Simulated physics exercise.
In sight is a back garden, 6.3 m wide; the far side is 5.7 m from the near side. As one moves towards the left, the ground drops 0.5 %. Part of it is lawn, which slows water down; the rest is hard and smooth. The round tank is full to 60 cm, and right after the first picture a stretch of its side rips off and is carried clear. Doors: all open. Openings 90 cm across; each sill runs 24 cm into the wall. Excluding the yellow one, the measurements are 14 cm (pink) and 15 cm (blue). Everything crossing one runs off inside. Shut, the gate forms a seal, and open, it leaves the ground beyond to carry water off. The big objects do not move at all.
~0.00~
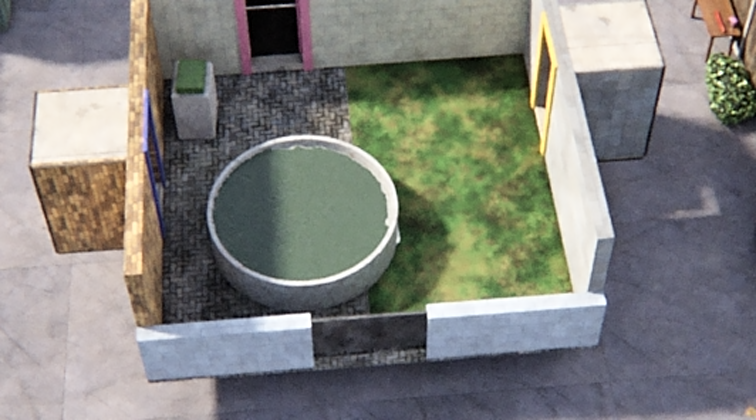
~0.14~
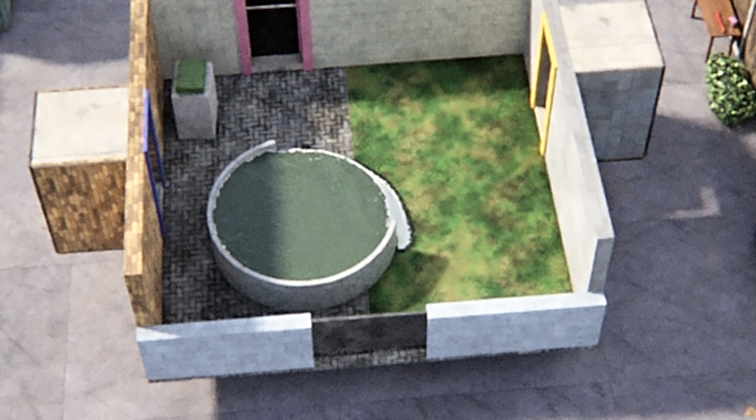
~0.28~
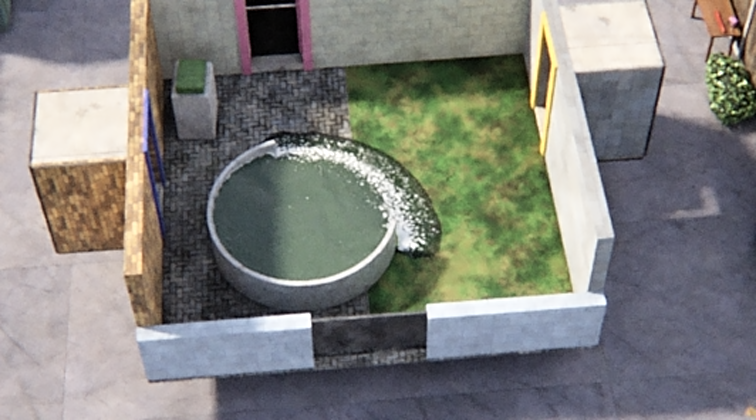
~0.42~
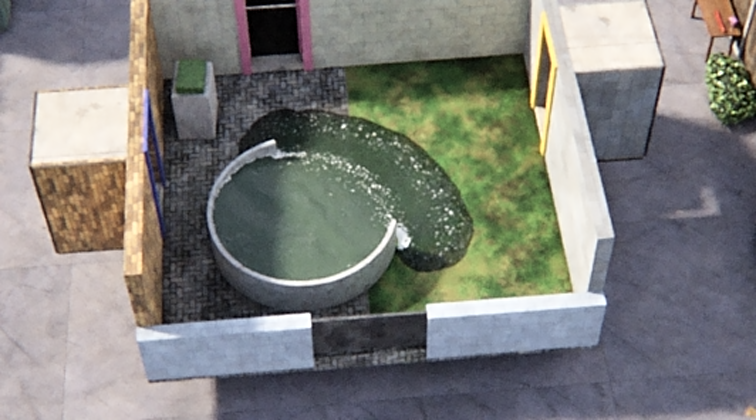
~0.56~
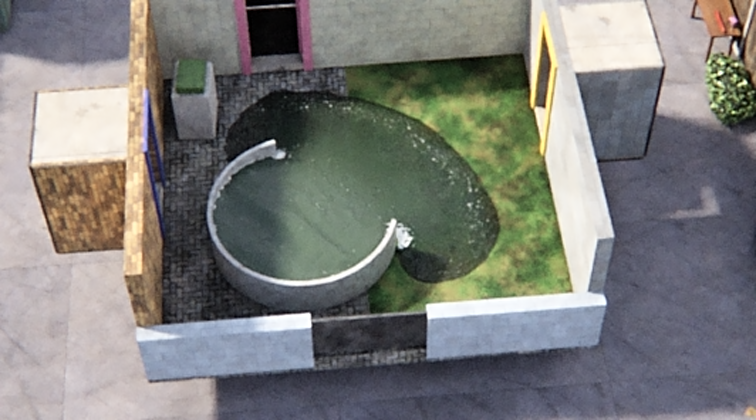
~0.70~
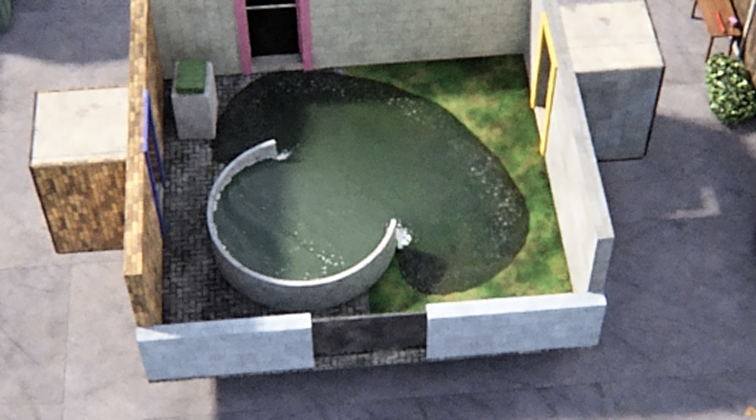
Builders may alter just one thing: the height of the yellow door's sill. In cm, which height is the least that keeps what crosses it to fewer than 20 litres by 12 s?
A height of about 20 cm would just do it.
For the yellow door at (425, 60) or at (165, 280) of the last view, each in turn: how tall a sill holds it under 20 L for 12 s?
First place around 21 cm, second around 17 cm.
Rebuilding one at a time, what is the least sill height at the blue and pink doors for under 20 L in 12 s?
About 11.5 cm at blue and 17 cm at pink.
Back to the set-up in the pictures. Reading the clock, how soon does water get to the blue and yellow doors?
Times - blue 3.6 seconds, yellow 1.5 seconds.
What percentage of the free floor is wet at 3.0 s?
Some 70 in a hundred.
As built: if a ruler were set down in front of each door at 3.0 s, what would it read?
Door by door in cm - pink 16, blue 0, yellow 20.
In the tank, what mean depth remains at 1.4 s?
About 35 centimetres on average.
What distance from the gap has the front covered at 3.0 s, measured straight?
The front is some 4.2 m out.
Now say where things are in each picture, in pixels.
Still water, 60 cm deep, in the round tank at (303, 210); the yellow door at (545, 88) is dry, in the first picture.
Water pours out on the far side and has run 0.3 m, to (411, 237); about 7 cm deep outside, 60 cm at the back, in the second picture.
Water pours out on the far side and has run 0.7 m, to (437, 232); about 10 cm deep outside, 60 cm at the back, in the third picture.
The front is at (278, 114), 1.2 m from the gap on the far side; 4.9 m2 of floor is wet, 60 cm left at the back, in the fourth picture.
The front is at (280, 95), 1.6 m from the gap on the far side; 7.7 m2 of floor is wet, 60 cm left at the back, in the fifth picture.
The gap is on the far side, the front 2.1 m out at (282, 75); the back of the round tank holds 59 cm; 1.0 m in a straight line remain to the yellow door at (545, 88), in the sixth picture.
After 1.4 s water covers 55 % of the floor, deepest (28 cm) near (351, 70); it has not reached the yellow door.
After 3.0 s water covers 70 % of the floor, deepest (44 cm) near (484, 60); 20 cm at the yellow door, 47 litres in over its 8 cm sill.
After 12.0 s water covers 100 % of the floor, deepest (18 cm) near (186, 286); 6 cm at the yellow door, 207 litres in over its 8 cm sill.
At the yellow door as built, the water arrived by 1.5 s and peaked near 26 cm at 3.6 s.
With a sill of 18 cm, 36 litres would have come in within the 12 s; with 24.5 cm, 7 litres. So under 20 litres takes about 20 cm.
